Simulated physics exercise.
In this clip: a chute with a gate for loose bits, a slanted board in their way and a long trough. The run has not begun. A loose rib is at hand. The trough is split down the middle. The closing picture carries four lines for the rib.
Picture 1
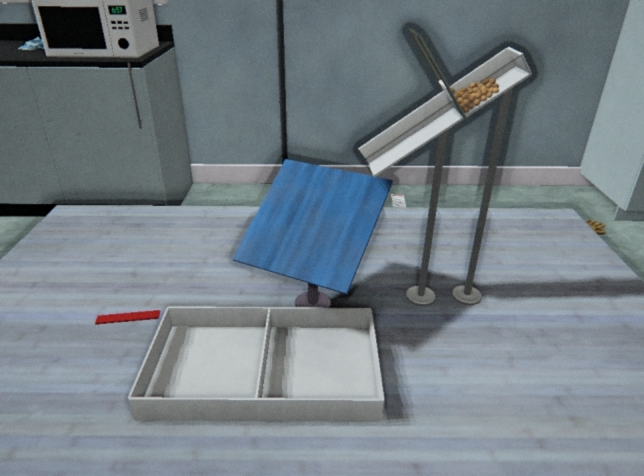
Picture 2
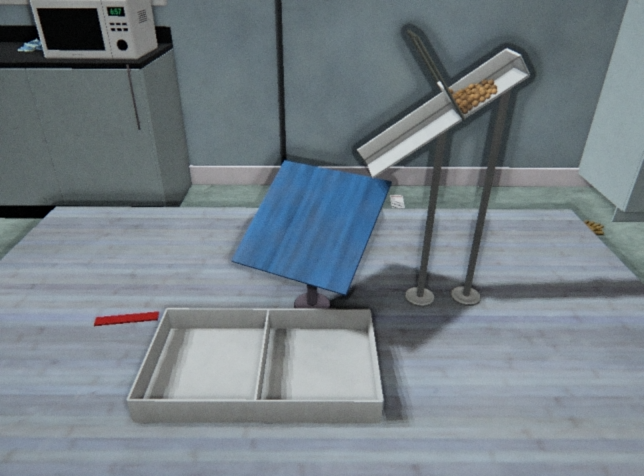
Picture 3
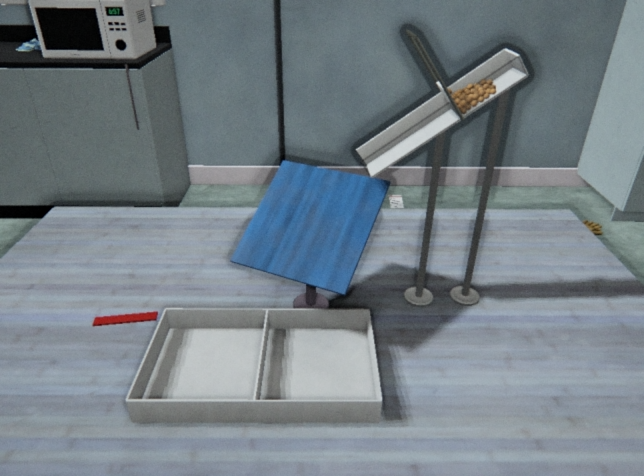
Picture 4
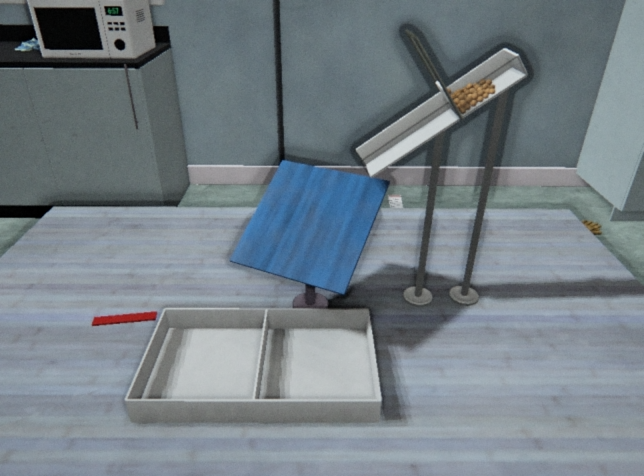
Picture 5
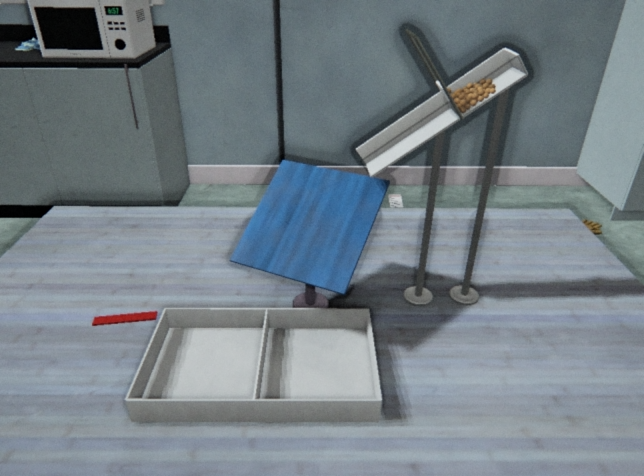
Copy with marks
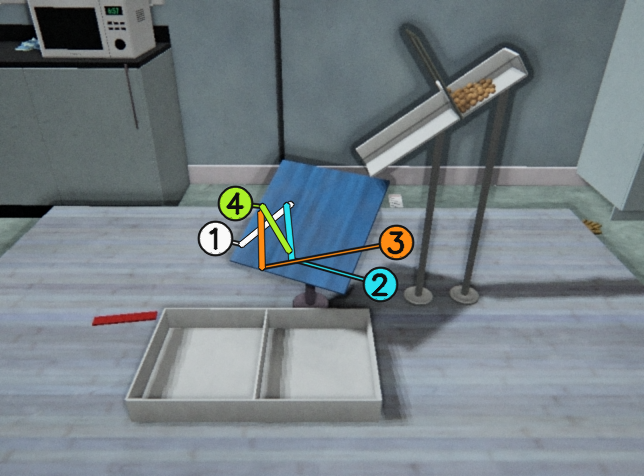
On a pale wooden tabletop in a room with a microwave, round wooden beads sit behind a closed gate in a sloping chute. Below stand a tilted blue board and a divided trough, with a red strip lying to the left. Nothing noticeably moves beyond a very slight shift of the view.
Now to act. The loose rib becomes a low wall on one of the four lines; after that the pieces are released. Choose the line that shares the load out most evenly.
Best: 3.
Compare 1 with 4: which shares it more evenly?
That would be 4.
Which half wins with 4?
Right.
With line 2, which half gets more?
More lands on the right.
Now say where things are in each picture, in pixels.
In the first picture, load behind the gate near (472, 95), round wooden beads; lip of the chute near (372, 170), sloping fairly steeply.
In the second picture, middle of the board near (312, 221), tilted fairly steeply; middle of its low edge near (285, 277); of its high edge near (336, 170).
In the third picture, front corners of the trough near (126, 400) and (381, 401); front end of its middle wall near (254, 400); gate still shut near (443, 90).
In the fourth picture, middle of the load near (468, 96); lip near (369, 171).
In the fifth picture, middle of the load near (468, 96); lip near (369, 171).
On the marked copy, line 1 from (290, 204) to (241, 244); line 2 from (286, 205) to (291, 259); line 3 from (260, 212) to (262, 267); line 4 from (262, 206) to (288, 250).
With 1, of what is caught, the whole lot in the left half, none at all in the right.
With 2, of what is caught, a small share in the left half, all but a few in the right.
With 3, of what is caught, close to a third in the left half, close to two thirds in the right.
With 4, of what is caught, close to a quarter in the left half, the bulk in the right.
